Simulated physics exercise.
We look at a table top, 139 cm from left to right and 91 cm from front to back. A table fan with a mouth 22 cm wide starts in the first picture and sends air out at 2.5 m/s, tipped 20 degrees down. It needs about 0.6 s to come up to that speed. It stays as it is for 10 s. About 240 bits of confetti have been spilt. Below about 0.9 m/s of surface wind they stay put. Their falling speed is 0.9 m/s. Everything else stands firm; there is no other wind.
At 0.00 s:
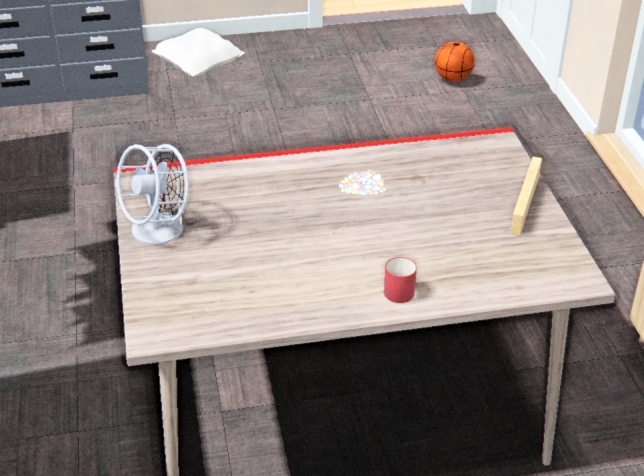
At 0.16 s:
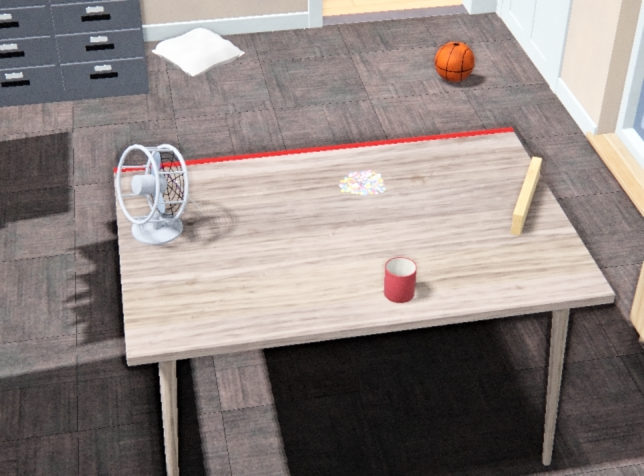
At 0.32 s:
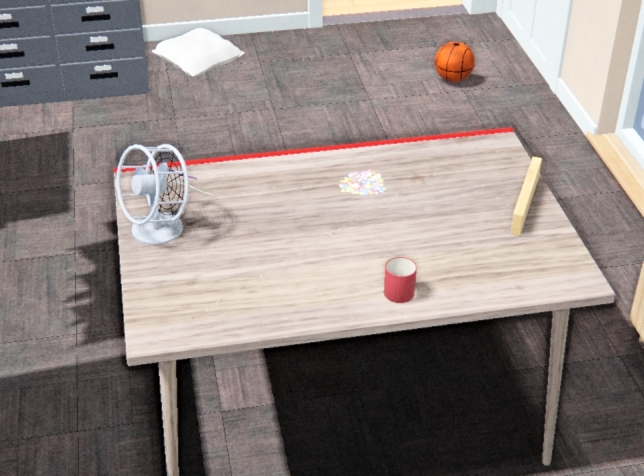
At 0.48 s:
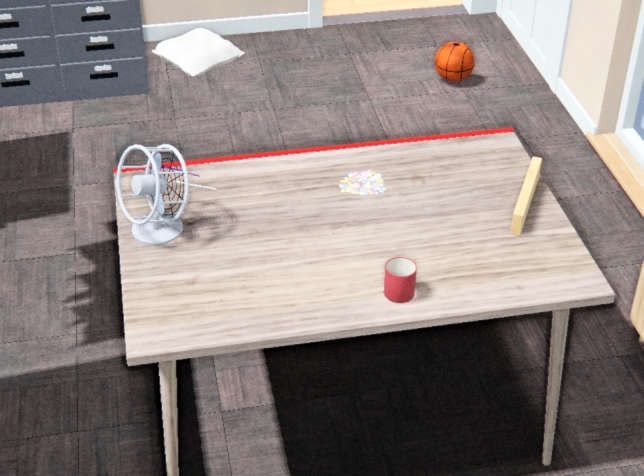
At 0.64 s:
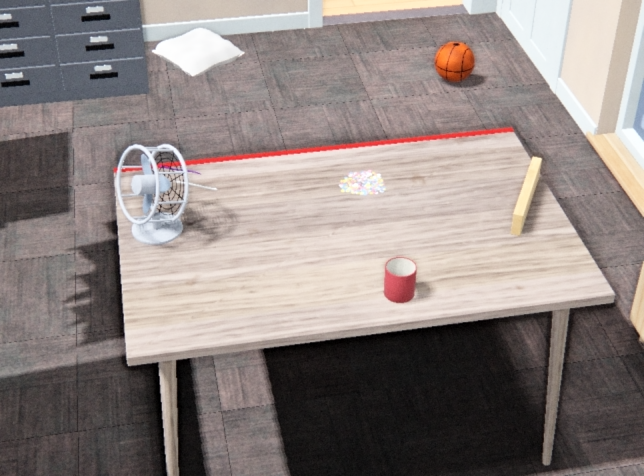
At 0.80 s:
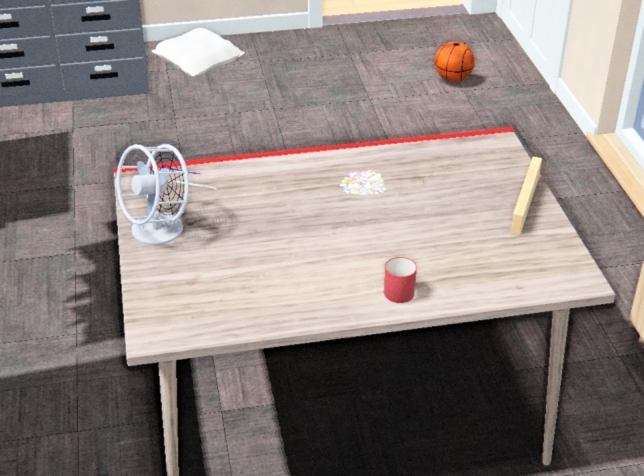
The video shows a small table fan running at the left end of a wooden table with a red back edge, while a patch of pale confetti, a red mug and an upright board all stay still.
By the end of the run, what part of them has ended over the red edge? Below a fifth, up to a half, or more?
The share over the red edge is under a fifth.
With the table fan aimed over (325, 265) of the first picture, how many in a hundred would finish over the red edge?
In that case some 0 per cent.
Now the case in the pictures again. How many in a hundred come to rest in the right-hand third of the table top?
About 1 %.
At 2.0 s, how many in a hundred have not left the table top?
About 2 %.
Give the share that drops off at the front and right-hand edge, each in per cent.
Roughly 0 % front, 100 % right-hand.
After 2.0 s, 2 % are over the red edge; 85 % have settled or left.
After 3.2 s, 2 % are over the red edge; 98 % have settled or left.
After 5.5 s, 2 % are over the red edge; 99 % have settled or left.
After 10.0 s, at the end, 2 % are over the red edge.
